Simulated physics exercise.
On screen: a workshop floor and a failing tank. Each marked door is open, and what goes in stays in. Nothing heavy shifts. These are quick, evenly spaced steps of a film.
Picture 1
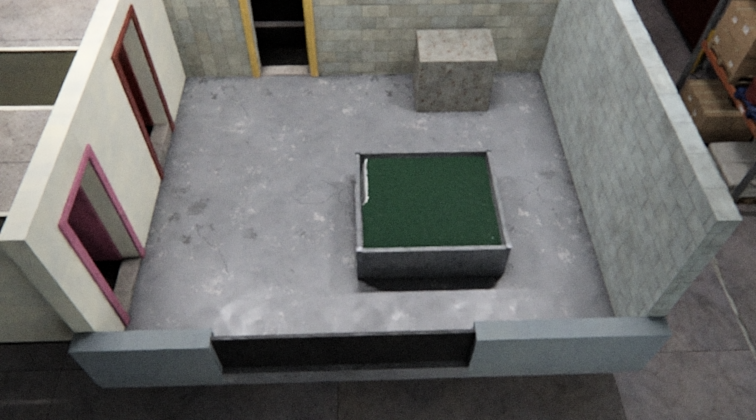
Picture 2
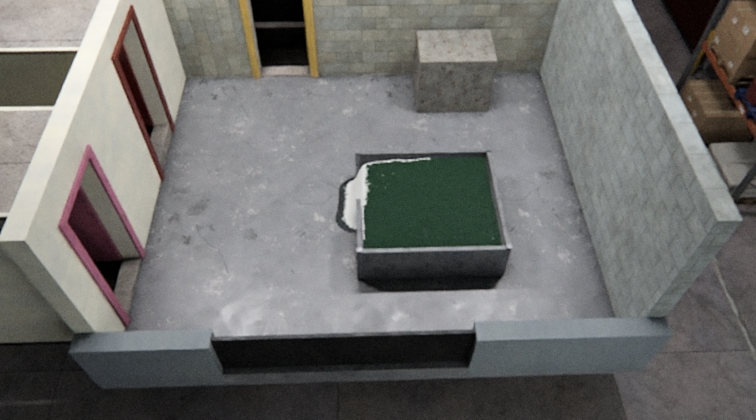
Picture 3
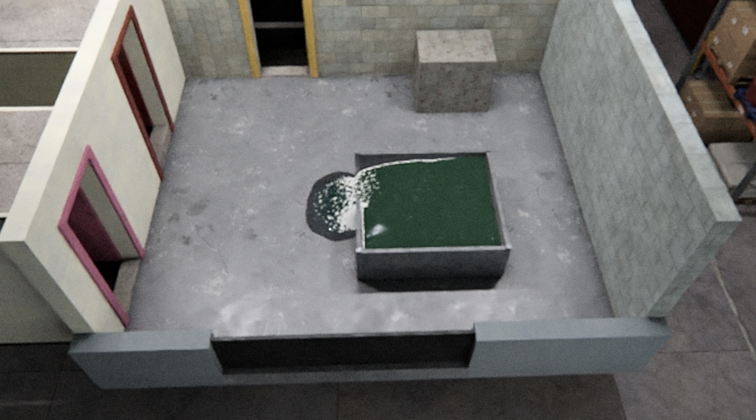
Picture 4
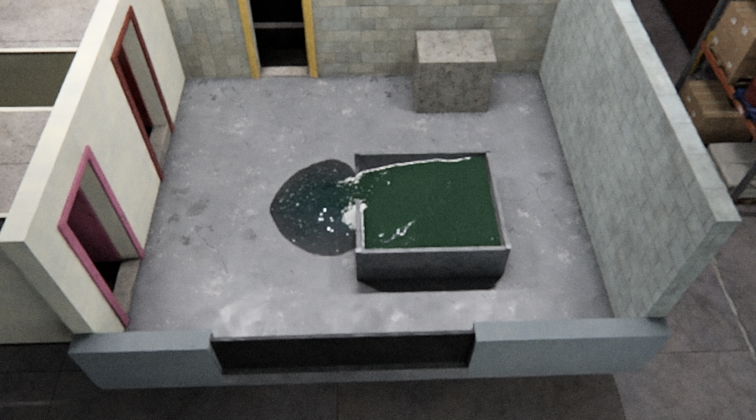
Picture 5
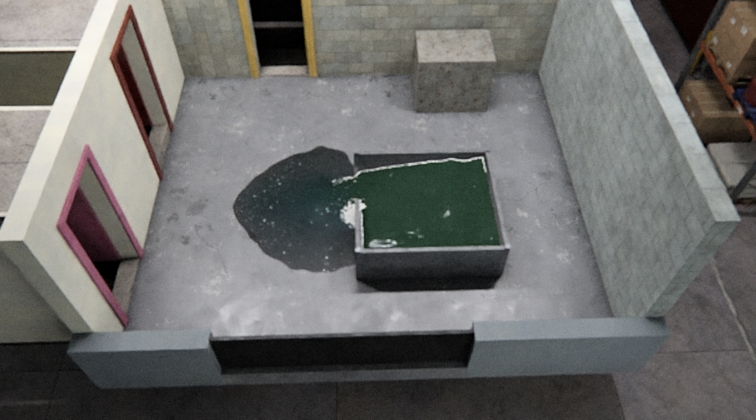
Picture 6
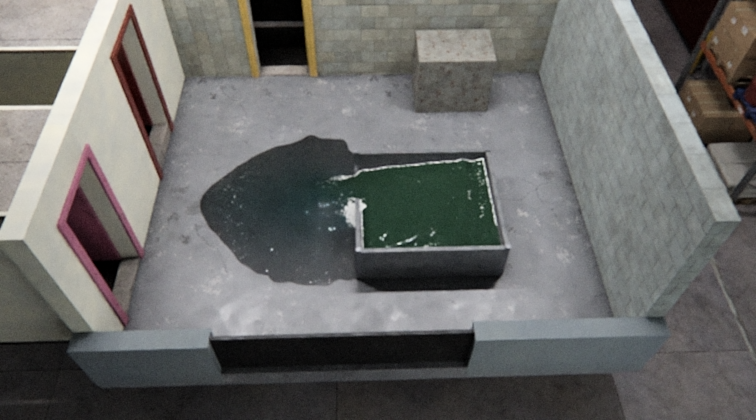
Green-looking water sits still in a square tank on a grey workshop floor, then pours out through a gap in its left side, splashing white and spreading leftward across the floor in a widening dark sheet.
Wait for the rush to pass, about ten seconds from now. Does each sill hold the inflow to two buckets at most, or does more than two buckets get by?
One by one: The red door will receive two buckets or fewer; the yellow door will receive over two buckets; the pink door will receive over two buckets.
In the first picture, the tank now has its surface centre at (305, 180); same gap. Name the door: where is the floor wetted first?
My pick is the red-painted one.
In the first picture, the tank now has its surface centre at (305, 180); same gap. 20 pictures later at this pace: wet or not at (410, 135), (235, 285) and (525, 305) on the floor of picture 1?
I'd say still dry for the first, swamped for the second and still dry for the third.
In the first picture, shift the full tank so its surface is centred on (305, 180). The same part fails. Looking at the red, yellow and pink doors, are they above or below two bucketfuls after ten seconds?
Result per door: Red gets past it; yellow gets past it; pink does not reach it.
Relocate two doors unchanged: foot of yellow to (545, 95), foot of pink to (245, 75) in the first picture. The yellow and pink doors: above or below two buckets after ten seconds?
Result - the yellow door stays within limits while the pink door exceeds the limit.
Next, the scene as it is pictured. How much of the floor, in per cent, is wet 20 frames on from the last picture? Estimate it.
Estimate: Some 40 in a hundred.
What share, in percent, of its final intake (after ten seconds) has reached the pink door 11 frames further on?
My figure is 15 in a hundred.
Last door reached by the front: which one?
That would be the yellow one.
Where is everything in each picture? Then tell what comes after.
Still water in the water tank at (428, 200), in the first frame.
Water pours out at (360, 197) and has run to (352, 228), in the second frame.
Water pours out at (360, 198) and has run to (318, 229), in the third frame.
The front is at (277, 213), out from the gap at (360, 198), in the fourth frame.
The front is at (241, 204), out from the gap at (359, 198), in the fifth frame.
Water pours out at (359, 197) and has run to (209, 198), in the sixth frame.
A moment on, water covers 30 % of the floor; the red door wet at the sill, nothing in, the yellow door not reached, the pink door not reached.
Next, water covers 40 % of the floor; the red door wet at the sill, nothing in, the yellow door wet at the sill, nothing in, the pink door under two buckets in.
Then, water covers 40 % of the floor; the red door wet at the sill, nothing in, the yellow door under two buckets in, the pink door over two buckets in.
Later, water covers 70 % of the floor; the red door wet at the sill, nothing in, the yellow door over two buckets in, the pink door over two buckets in.
In the end, water covers 95 % of the floor; the red door wet at the sill, nothing in, the yellow door over two buckets in, the pink door over two buckets in.
